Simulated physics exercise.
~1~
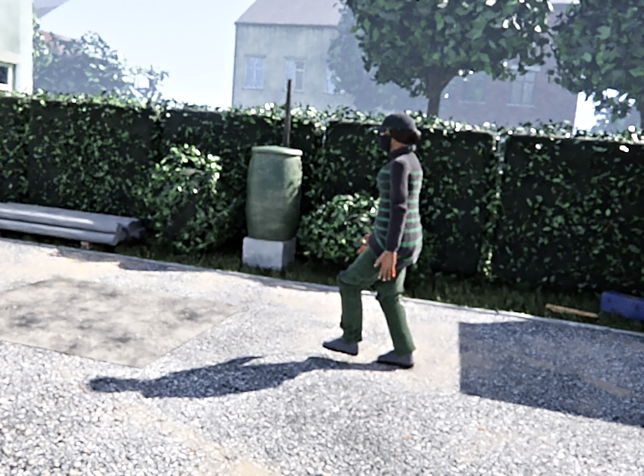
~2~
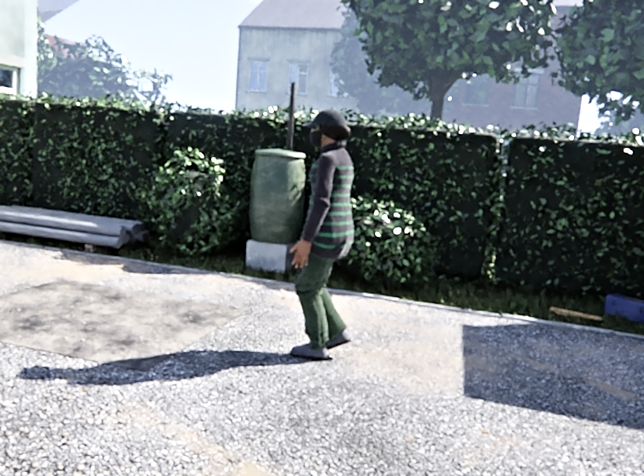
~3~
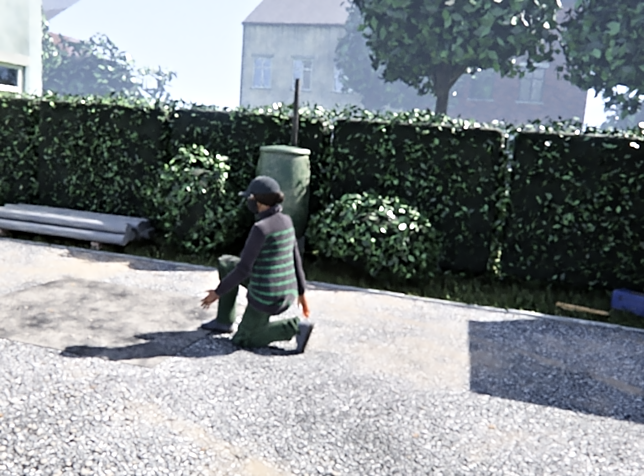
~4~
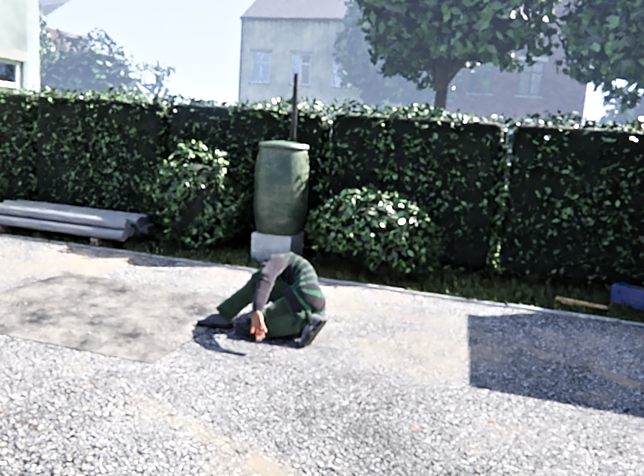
In a sunlit gravel yard bordered by a tall hedge, a person in a dark cap, striped top and green trousers walks left past a green barrel on a pale block. A dark, flat rectangle lies on the ground to the right, and the view sways slightly. The person steps in front of the barrel, then sinks low with knees bent and both arms held away from the body. The torso folds forward and the head drops. The person ends crumpled on the gravel, one arm hanging down, with the head short of the mat's near edge.
